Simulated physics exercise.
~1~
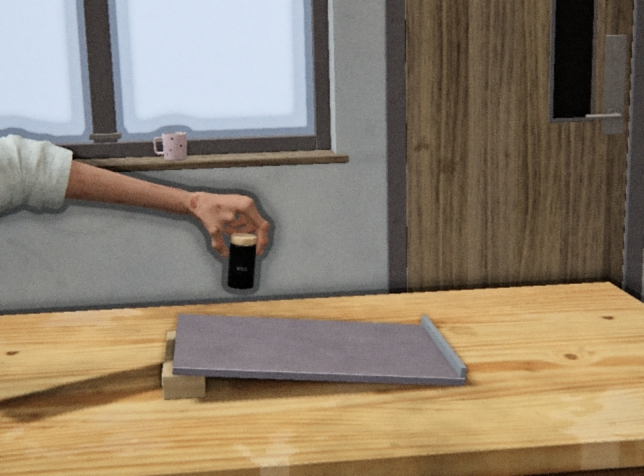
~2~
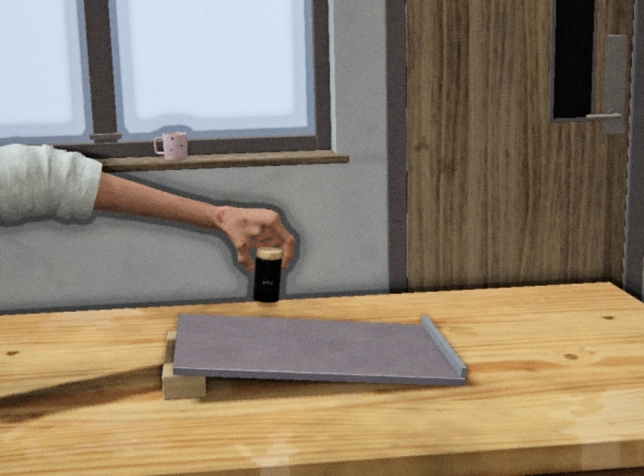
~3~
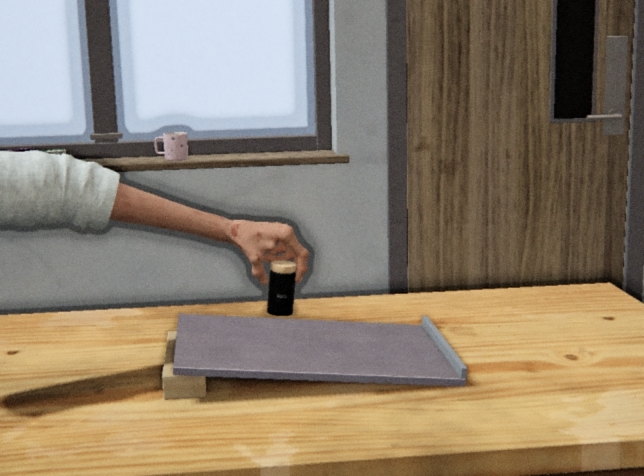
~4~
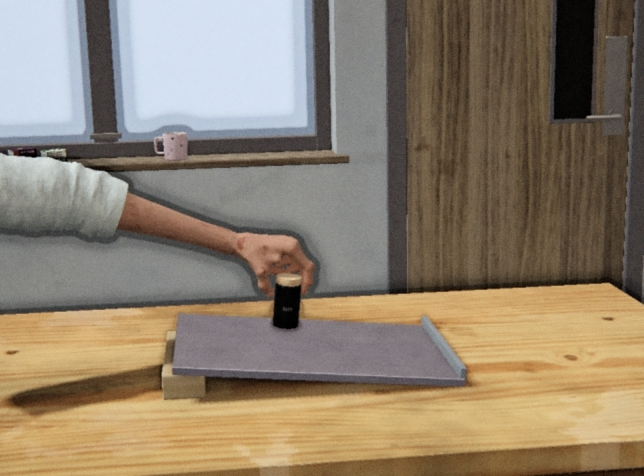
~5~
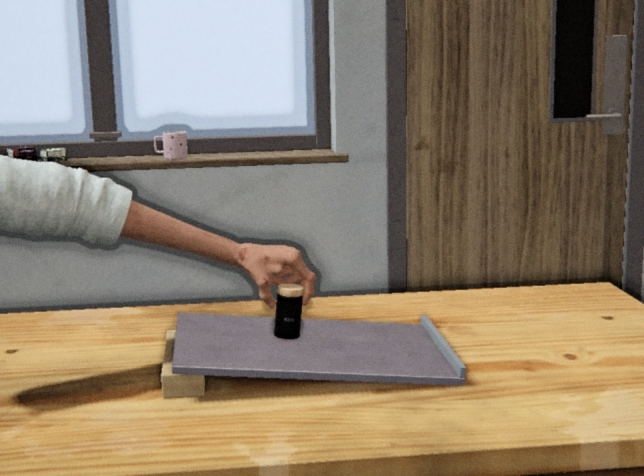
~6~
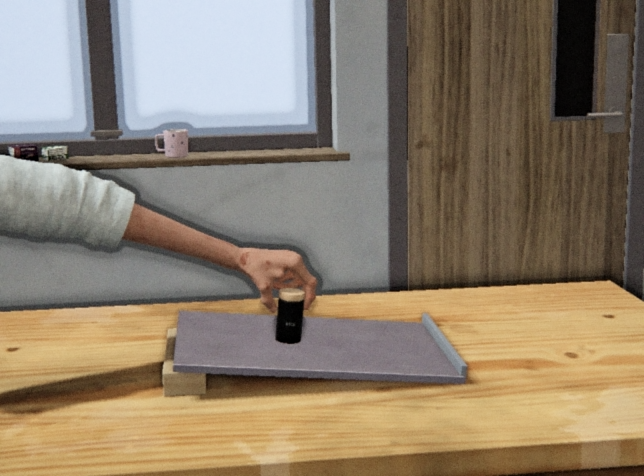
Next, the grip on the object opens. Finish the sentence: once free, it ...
Once free, it stays in place.
Then, 0.20 s past the last view, nothing moves.
Then, 0.40 s past the last view, black shaker resting near (290, 316).
Finally, it is still in place. Final places as the last picture's camera would see them, black shaker near (290, 316). The black shaker remains at rest.
